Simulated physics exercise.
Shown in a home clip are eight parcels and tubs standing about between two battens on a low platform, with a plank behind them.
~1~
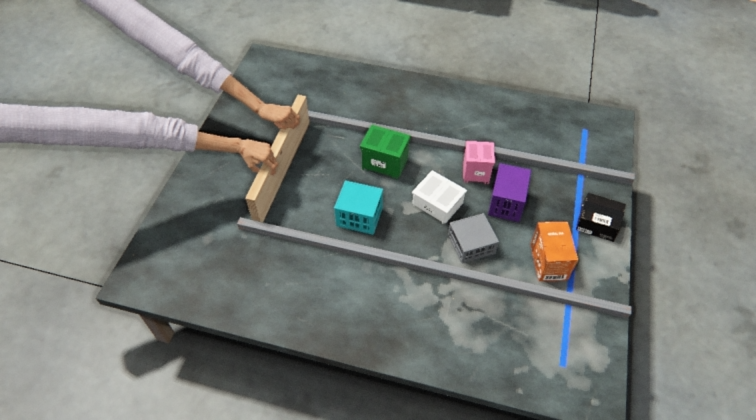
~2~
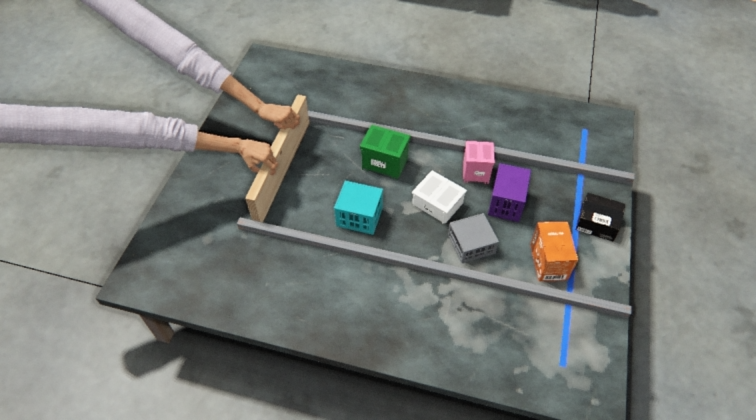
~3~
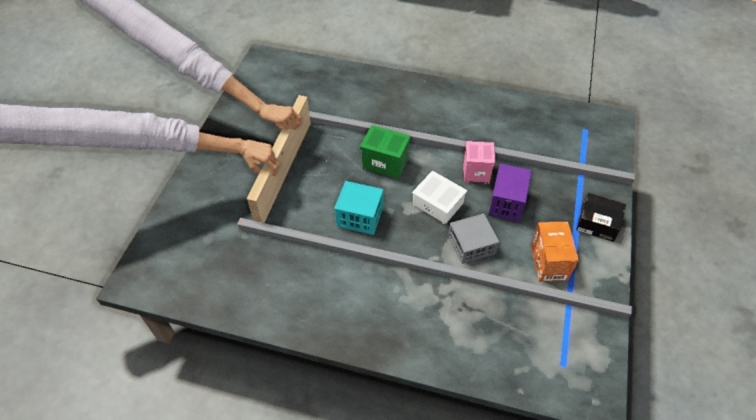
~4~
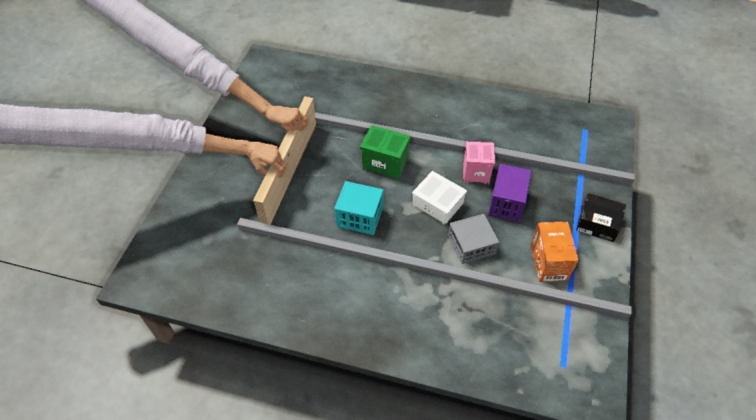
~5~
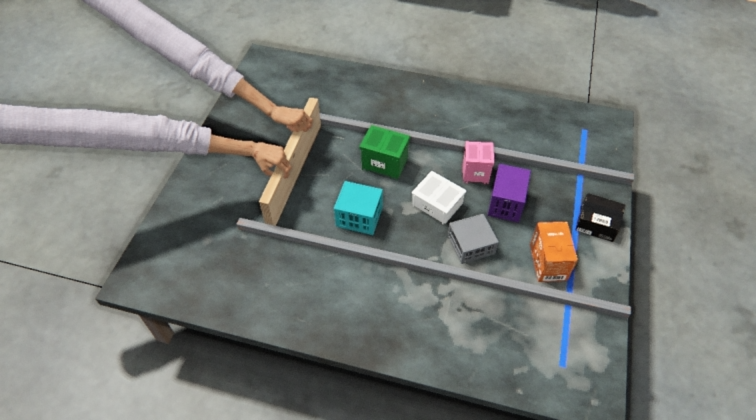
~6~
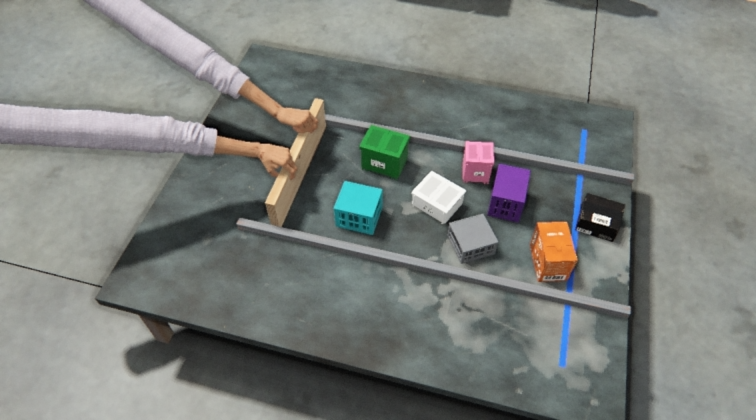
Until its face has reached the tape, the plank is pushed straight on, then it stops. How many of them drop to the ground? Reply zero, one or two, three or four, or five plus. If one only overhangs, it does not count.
Five plus.
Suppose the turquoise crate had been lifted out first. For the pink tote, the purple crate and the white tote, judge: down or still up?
As for the pink tote, it ends up below; the purple crate ends up below; the white tote keeps its place.
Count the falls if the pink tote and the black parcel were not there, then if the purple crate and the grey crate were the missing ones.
Fallen: 3, and 3 in the other try.
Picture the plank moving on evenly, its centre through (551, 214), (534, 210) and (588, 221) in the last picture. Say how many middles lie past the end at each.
2, 1 and 5.
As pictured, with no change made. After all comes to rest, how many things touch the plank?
3.
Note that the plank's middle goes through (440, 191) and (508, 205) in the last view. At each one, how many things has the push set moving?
At that stage 6; at the next, 8.
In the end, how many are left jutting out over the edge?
I'd say 0 of them.
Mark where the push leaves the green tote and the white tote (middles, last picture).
For the green tote it's (604, 194), and for the white tote it's (599, 226).
A little later, none off yet; black parcel at rest near (600, 217); orange box at rest near (552, 252); purple crate at rest near (509, 193).
Next, none off yet; black parcel at rest near (600, 217); orange box shifted a little near (568, 255); purple crate shifted about its own width near (551, 205).
When it is over, the number that fall off is five or more; down, pink tote, grey crate, purple crate, orange box and black parcel.
